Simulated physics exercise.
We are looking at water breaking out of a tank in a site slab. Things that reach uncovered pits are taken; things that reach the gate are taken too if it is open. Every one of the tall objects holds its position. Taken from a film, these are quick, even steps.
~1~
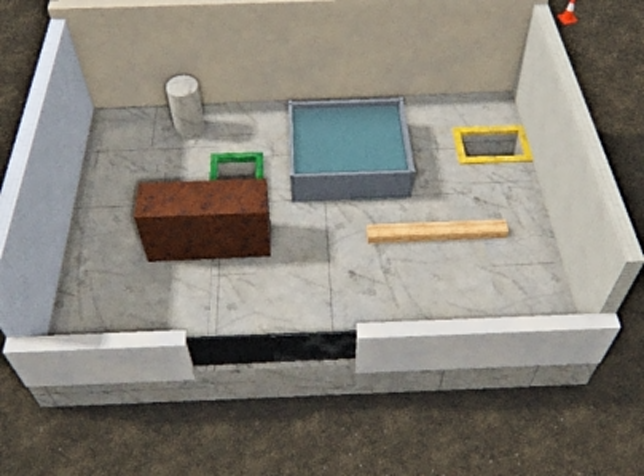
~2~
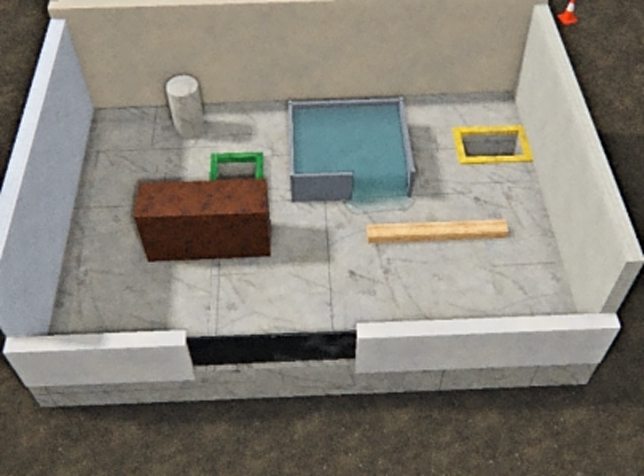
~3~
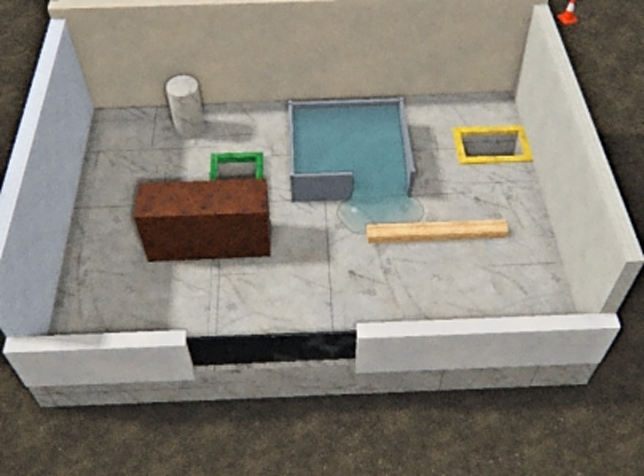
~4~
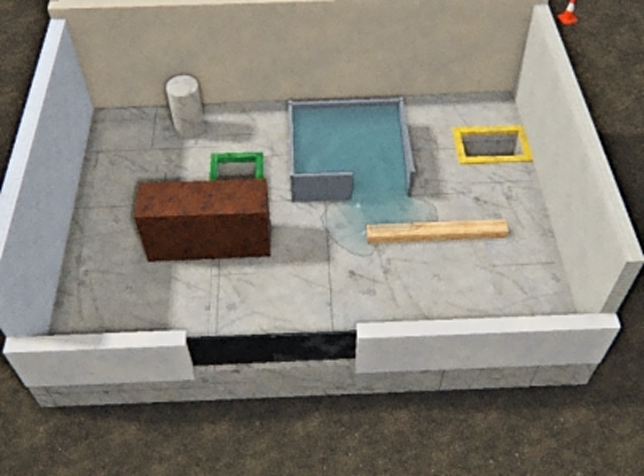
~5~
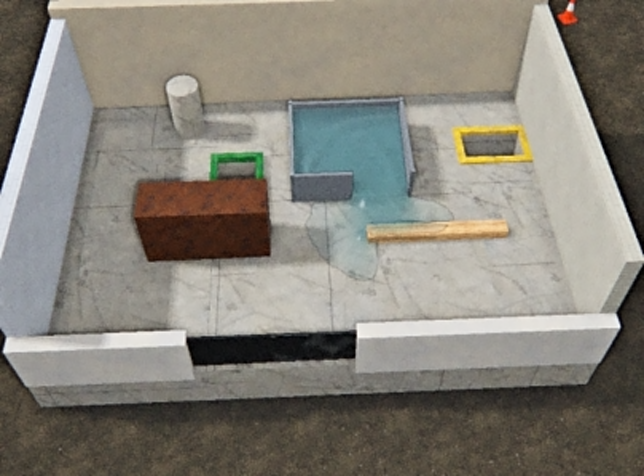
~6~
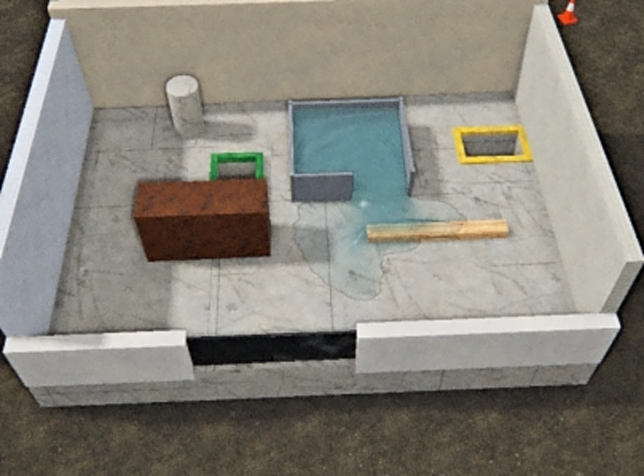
Water sits still in an open grey tank, then pours through a gap at the right of its front wall and spreads over the pale slab, passing the left end of a wooden beam and reaching toward the viewer. The walled site is seen from above by an unmoving camera. A rusty brown block, green-framed pit and grey cylinder stand left, a yellow-framed pit right.
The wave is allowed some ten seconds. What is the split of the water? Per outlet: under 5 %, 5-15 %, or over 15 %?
Outlets: Gate - under 5 %; yellow pit - 5-15 %; green pit - under 5 %.
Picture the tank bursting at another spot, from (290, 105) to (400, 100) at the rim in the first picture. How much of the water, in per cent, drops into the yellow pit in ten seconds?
Share to the yellow pit: 20 in a hundred.
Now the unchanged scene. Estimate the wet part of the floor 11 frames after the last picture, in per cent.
About 40 in a hundred.
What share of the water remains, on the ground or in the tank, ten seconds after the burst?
Near 90 percent, give or take.
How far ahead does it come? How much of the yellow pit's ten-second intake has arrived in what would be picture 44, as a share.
Some 80 in a hundred.
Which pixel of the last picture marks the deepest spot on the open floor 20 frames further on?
At about (380, 225).
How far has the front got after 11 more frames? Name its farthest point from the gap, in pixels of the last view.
About at (164, 358).
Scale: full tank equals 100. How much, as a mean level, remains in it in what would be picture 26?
My reading is 42 %.
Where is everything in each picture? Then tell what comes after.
In the first frame, still water in the open tank at (349, 139).
In the second frame, water pours out at (380, 188) and has run to (350, 205).
In the third frame, water pours out at (380, 189) and has run to (351, 226).
In the fourth frame, water pours out at (380, 190) and has run to (365, 252).
In the fifth frame, water pours out at (380, 190) and has run to (356, 273).
In the sixth frame, the front is at (353, 292), out from the gap at (380, 190).
A moment on, water covers 25 % of the floor; the gate 0 %, the yellow pit 0 %, the green pit 0 %.
Next, water covers 40 % of the floor; the gate 0 %, the yellow pit 0 %, the green pit 0 %.
Then, water covers 45 % of the floor; the gate 0 %, the yellow pit 3 %, the green pit 0 %.
Later, water covers 65 % of the floor; the gate 0 %, the yellow pit 7 %, the green pit 0 %.
In the end, water covers 85 % of the floor; the gate 0 %, the yellow pit 9 %, the green pit 0 %.
